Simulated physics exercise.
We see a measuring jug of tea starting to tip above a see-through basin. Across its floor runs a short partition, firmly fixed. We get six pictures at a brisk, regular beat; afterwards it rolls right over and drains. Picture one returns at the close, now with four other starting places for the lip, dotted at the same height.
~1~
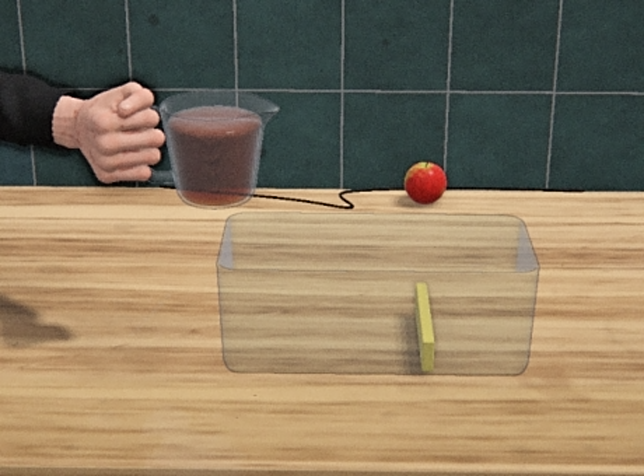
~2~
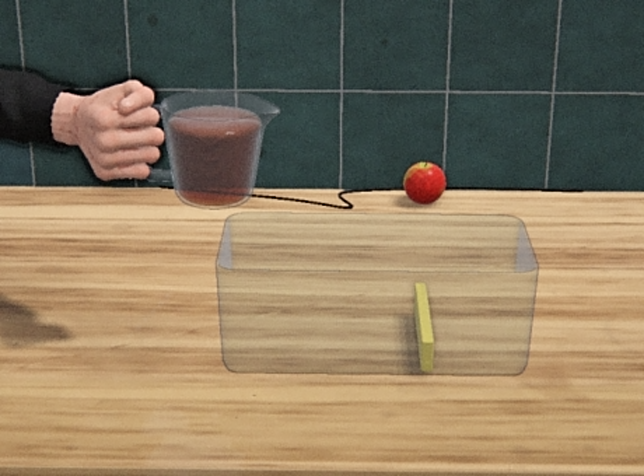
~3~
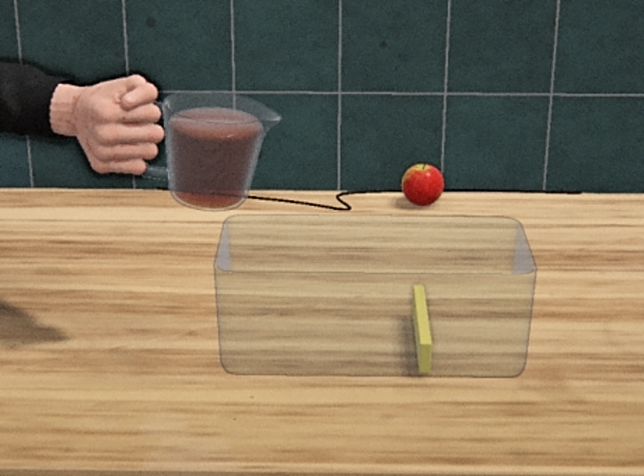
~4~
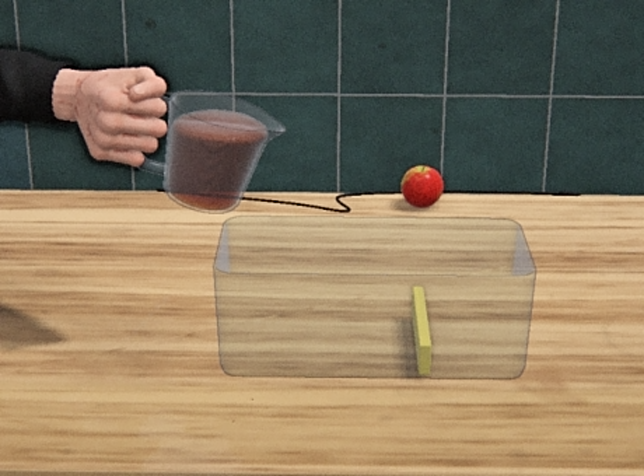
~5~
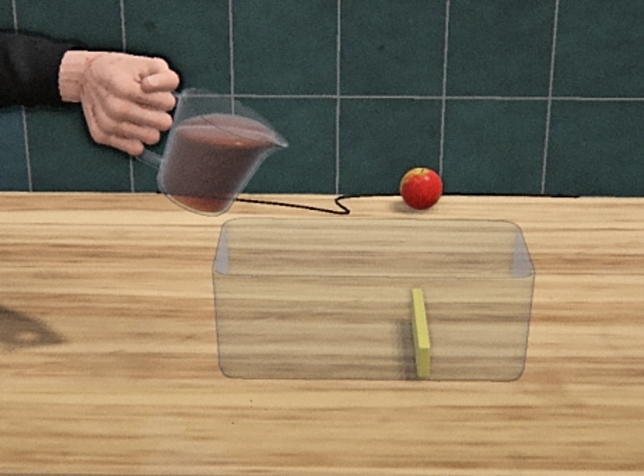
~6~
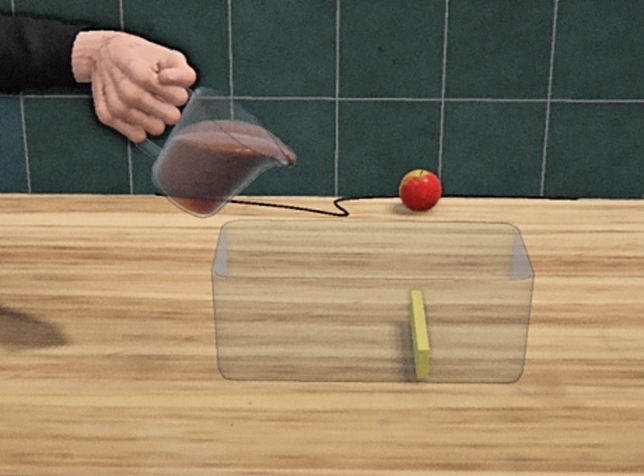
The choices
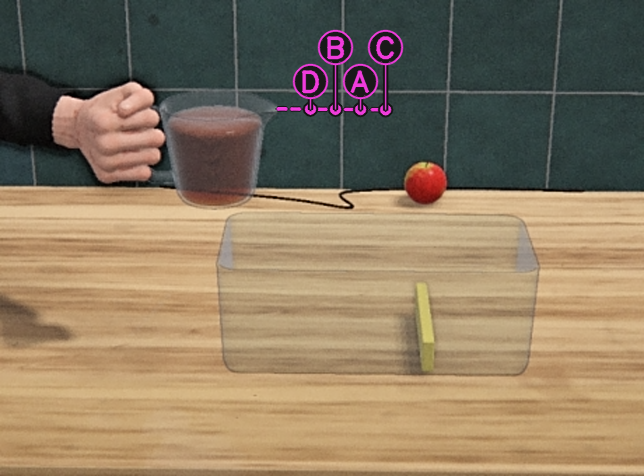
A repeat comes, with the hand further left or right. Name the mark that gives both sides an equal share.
The answer is dot C.
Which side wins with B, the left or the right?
More ends on the left.
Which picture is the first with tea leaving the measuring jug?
Picture 6.
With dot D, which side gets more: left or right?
The left one.
In magenta, A at (360, 109); B at (335, 109); C at (385, 109); D at (310, 109).
With A, about 83 % ends left of the wall and 16 % right of it.
With B, about 90 % ends left of the wall and 9 % right of it.
With C, about 56 % ends left of the wall and 44 % right of it.
With D, about 90 % ends left of the wall and 8 % right of it.
